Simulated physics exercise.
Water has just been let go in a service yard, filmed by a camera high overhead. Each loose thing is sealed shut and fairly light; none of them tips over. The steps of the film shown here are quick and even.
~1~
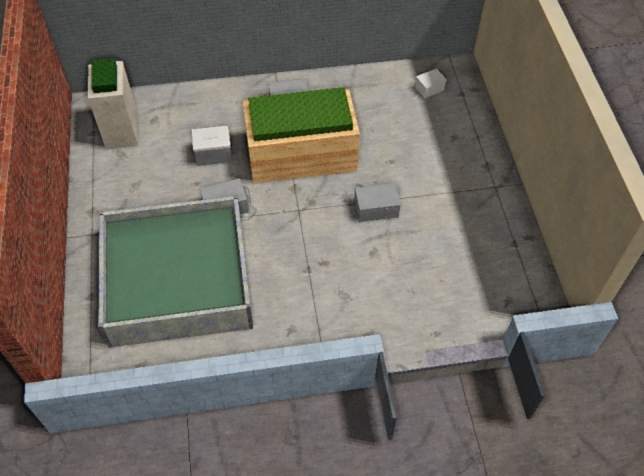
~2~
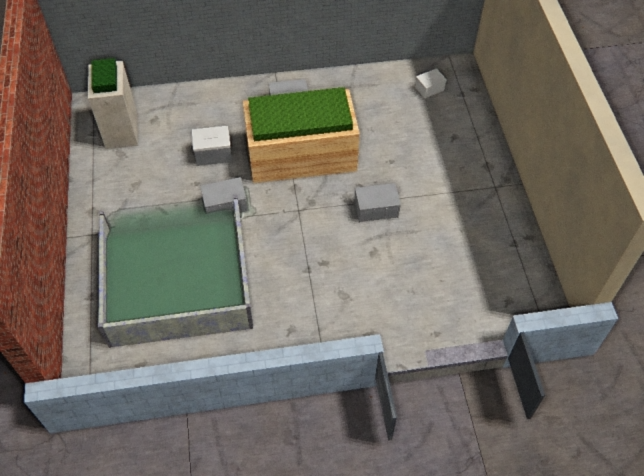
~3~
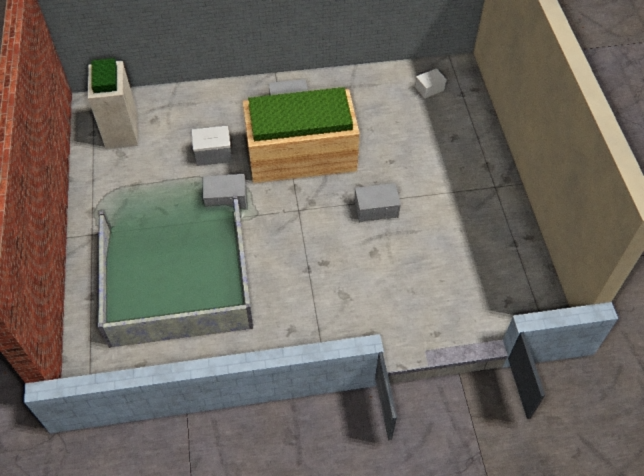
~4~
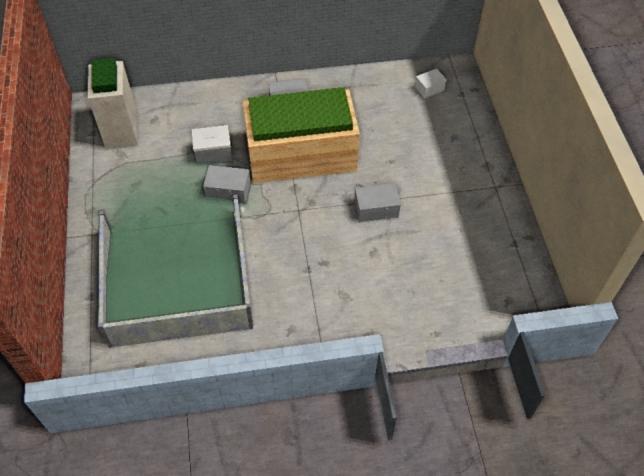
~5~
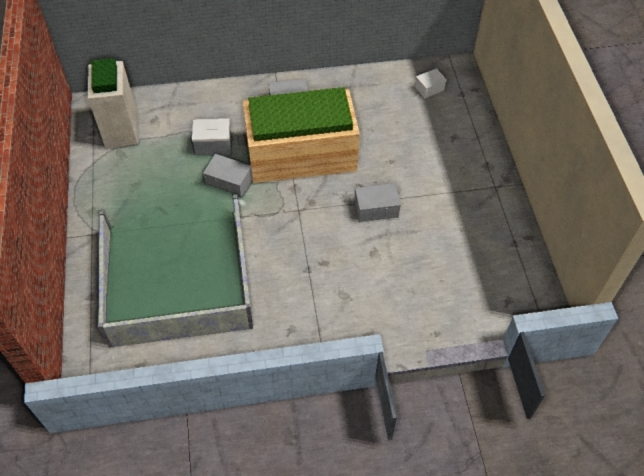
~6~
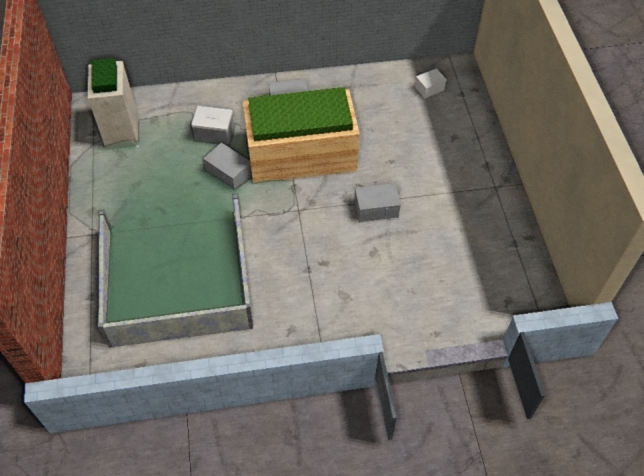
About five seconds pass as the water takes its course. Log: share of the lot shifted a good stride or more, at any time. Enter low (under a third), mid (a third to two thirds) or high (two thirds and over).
High.
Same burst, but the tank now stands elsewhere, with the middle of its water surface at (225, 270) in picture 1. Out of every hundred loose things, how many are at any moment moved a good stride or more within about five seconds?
Estimate: Approx. 100 %.
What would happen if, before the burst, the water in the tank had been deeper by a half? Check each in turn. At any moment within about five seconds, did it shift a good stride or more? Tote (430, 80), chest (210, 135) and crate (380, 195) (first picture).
Answers in the order asked: Went past the threshold, went past the threshold, stayed within the threshold.
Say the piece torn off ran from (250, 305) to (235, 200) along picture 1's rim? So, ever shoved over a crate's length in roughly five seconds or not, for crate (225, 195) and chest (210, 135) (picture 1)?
In order: Fell short, fell short.
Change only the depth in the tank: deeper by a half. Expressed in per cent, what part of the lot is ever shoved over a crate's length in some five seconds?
I'd put it near 80 per cent of the loose things.
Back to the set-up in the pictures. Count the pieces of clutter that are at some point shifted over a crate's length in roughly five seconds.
So that is 4.
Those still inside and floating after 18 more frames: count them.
That adds up to 2.
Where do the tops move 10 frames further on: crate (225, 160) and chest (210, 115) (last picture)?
Look around pixels (252, 91) and (258, 58).
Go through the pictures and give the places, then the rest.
In the first picture, a crate at (223, 194), on the bottom; a chest at (210, 137) rests on the ground; 0 of 5 have shifted.
In the second picture, a crate at (223, 192) rests on the ground, close to its start; a chest at (210, 137), on the bottom; 0 of 5 have shifted.
In the third picture, a crate at (224, 186), on the bottom, close to its start; a chest at (210, 137) rests on the ground; 1 of 5 have shifted.
In the fourth picture, a crate at (226, 178), on the bottom, close to its start; a chest at (210, 137), on the bottom; 1 of 5 have shifted.
In the fifth picture, a crate at (227, 169) rests on the ground, a stride from its start; a chest at (211, 129), on the bottom, close to its start; 2 of 5 have shifted.
In the sixth picture, a crate at (227, 160), on the bottom, a stride from its start; a chest at (212, 117) rests on the ground, a stride from its start; 2 of 5 have shifted.
A moment on, 2 of 5 are well off their spots; 1 afloat.
Next, 2 of 5 are well off their spots; 2 afloat.
Later, 3 of 5 are well off their spots; 2 afloat.
In the end, 4 of 5 are well off their spots, and 4 have been at some point; 3 afloat.
